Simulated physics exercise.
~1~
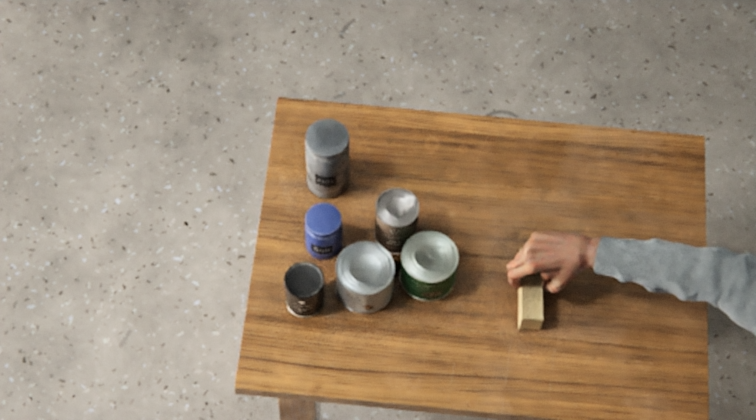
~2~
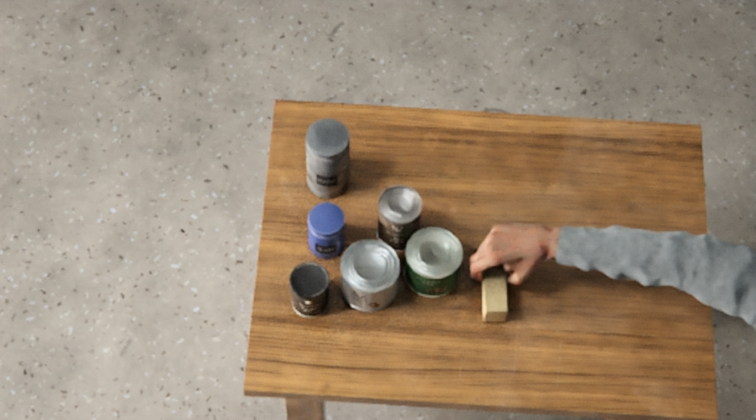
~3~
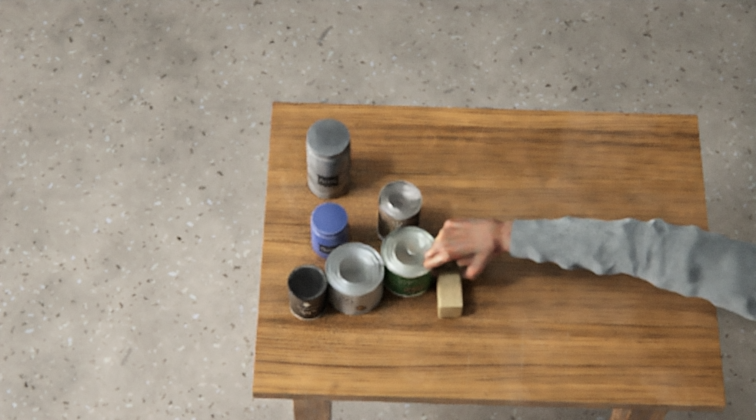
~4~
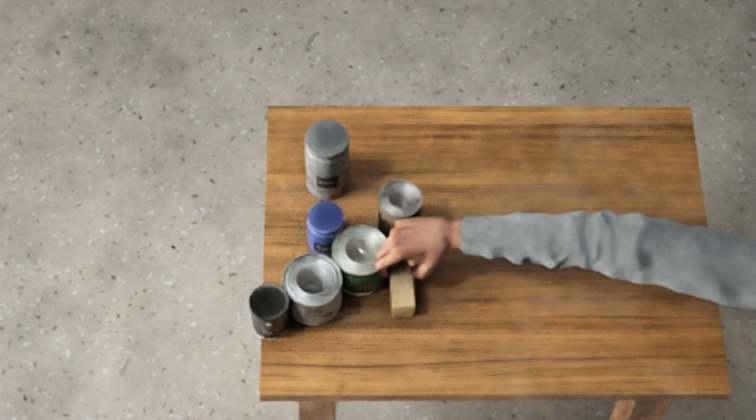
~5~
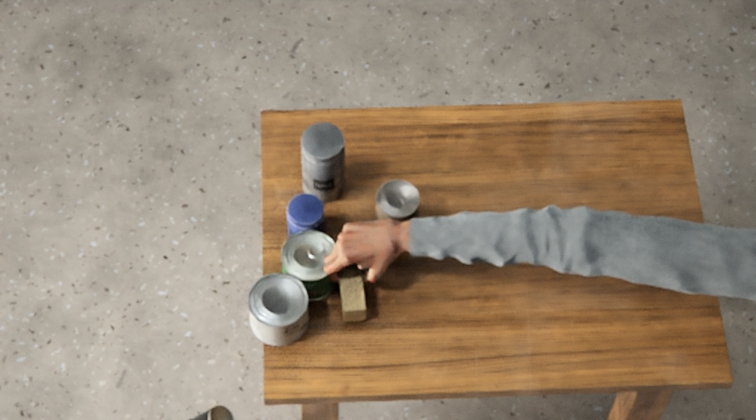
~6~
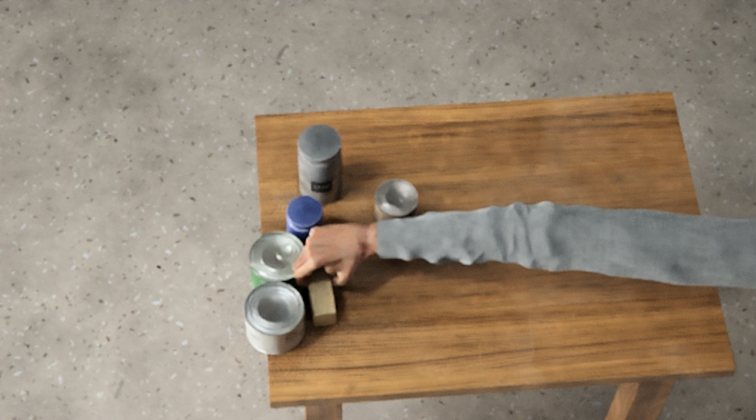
A hand slides a block left, shoving tins along until the small black one falls off.
